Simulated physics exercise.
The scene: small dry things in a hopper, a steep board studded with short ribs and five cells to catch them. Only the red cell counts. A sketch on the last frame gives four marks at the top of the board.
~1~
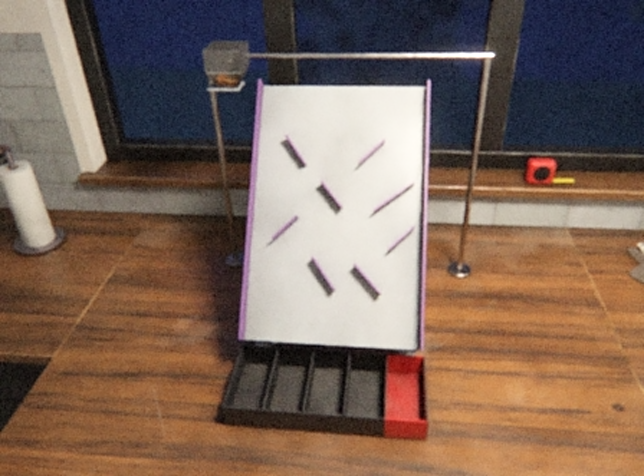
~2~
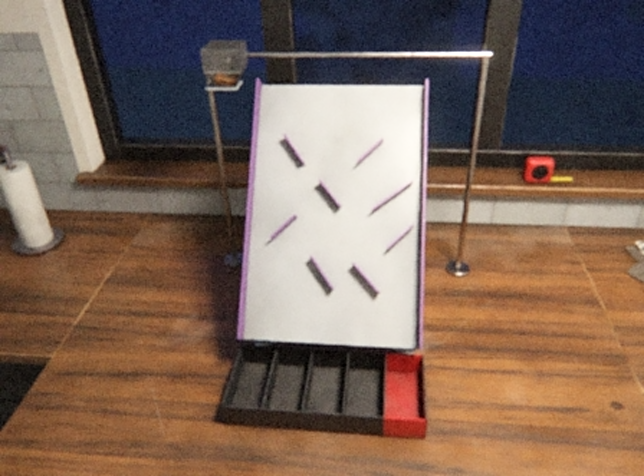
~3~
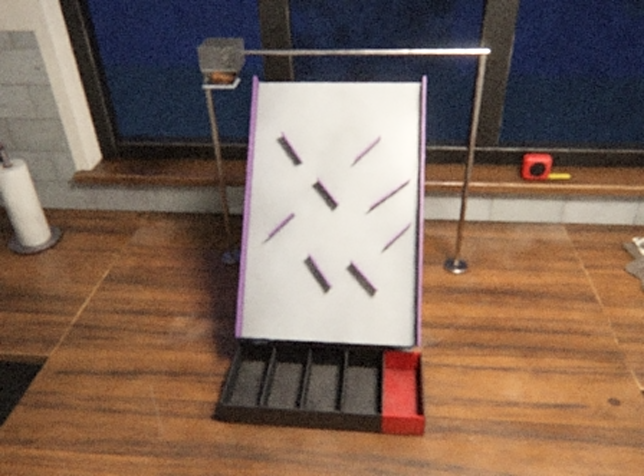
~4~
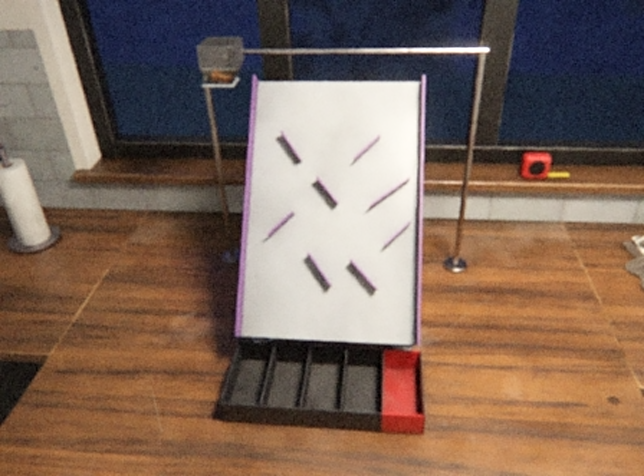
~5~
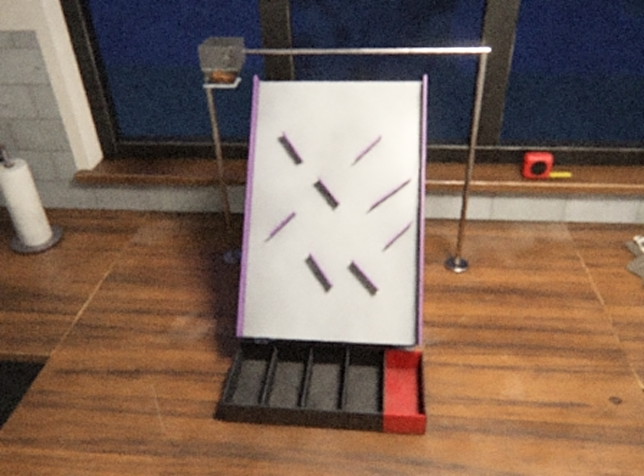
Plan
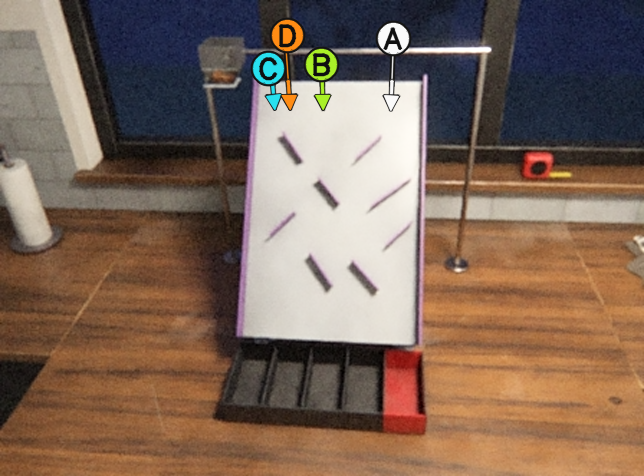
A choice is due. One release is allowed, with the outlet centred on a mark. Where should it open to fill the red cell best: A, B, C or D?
B.
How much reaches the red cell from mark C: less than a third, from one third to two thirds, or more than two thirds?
Mark C gives less than a third.
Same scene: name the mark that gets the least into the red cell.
Here it is mark C.
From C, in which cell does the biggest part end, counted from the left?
The first.
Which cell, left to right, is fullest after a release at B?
The fifth.
On the marked copy, mark A meets the board at (391, 104); mark B meets the board at (323, 104); mark C meets the board at (274, 104); mark D meets the board at (289, 104).
If A is chosen, about a quarter in the red cell, about two thirds in other cells, a small part outside the box.
If B is chosen, about half in the red cell, about a quarter in other cells, about a quarter outside the box.
If C is chosen, a small part in the red cell, most in other cells, a small part outside the box.
If D is chosen, about a quarter in the red cell, about half in other cells, about a quarter outside the box.
